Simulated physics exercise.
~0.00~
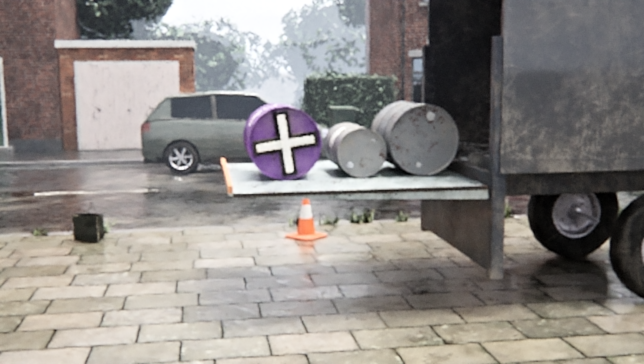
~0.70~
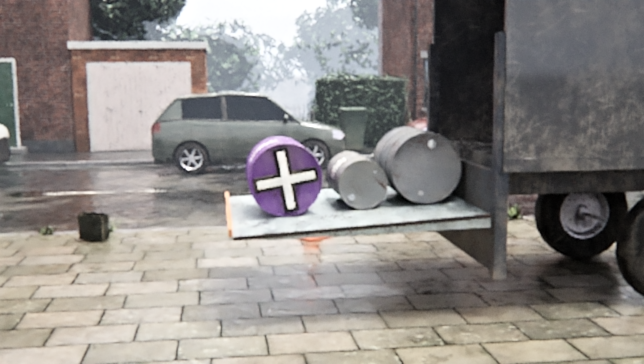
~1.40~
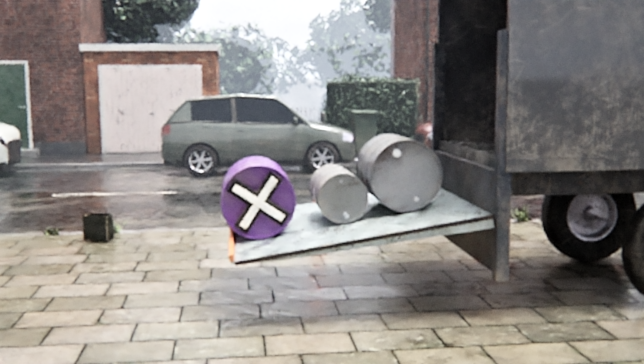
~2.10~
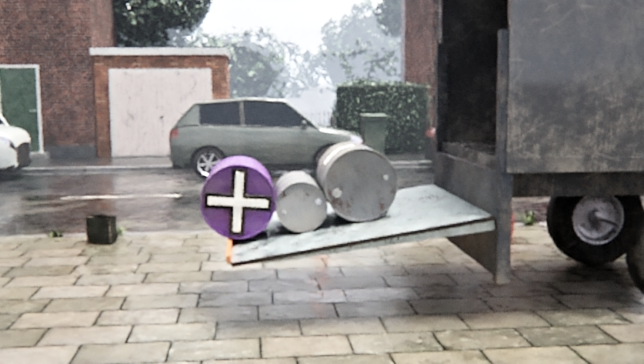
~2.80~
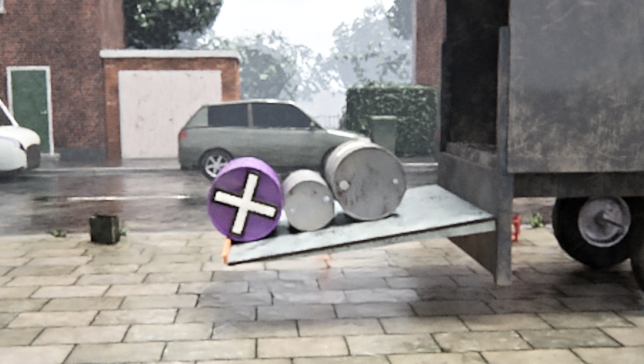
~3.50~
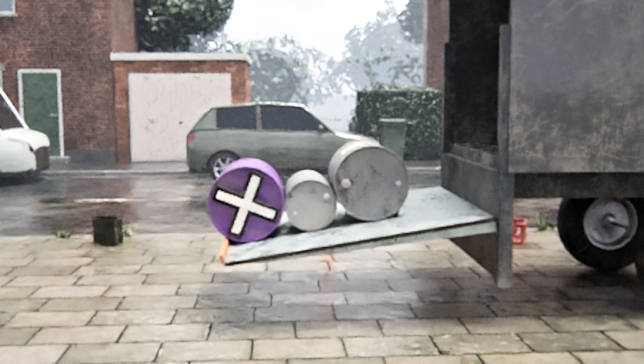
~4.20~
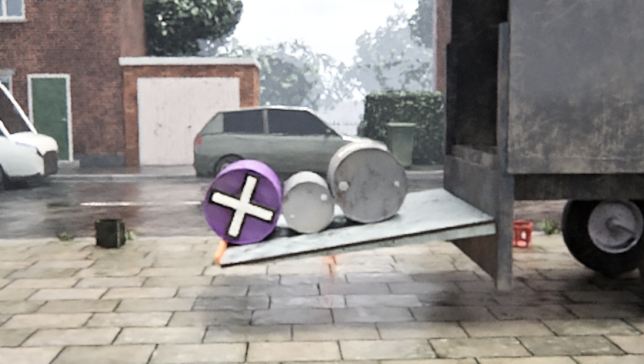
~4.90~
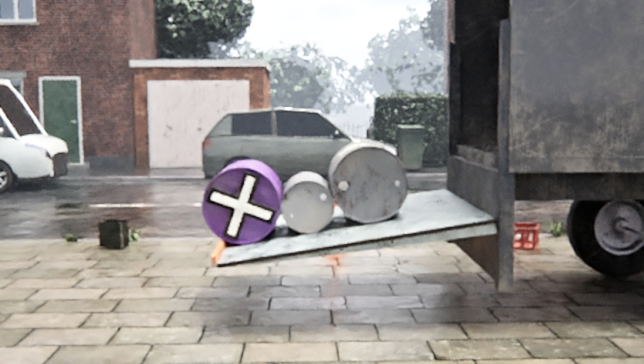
A lorry's lift platform lowered and tilted down to the left, and a purple drum with a white cross rolled toward its edge, followed by two grey drums. The purple one rocked back slightly, and all three settled together, still on the platform.
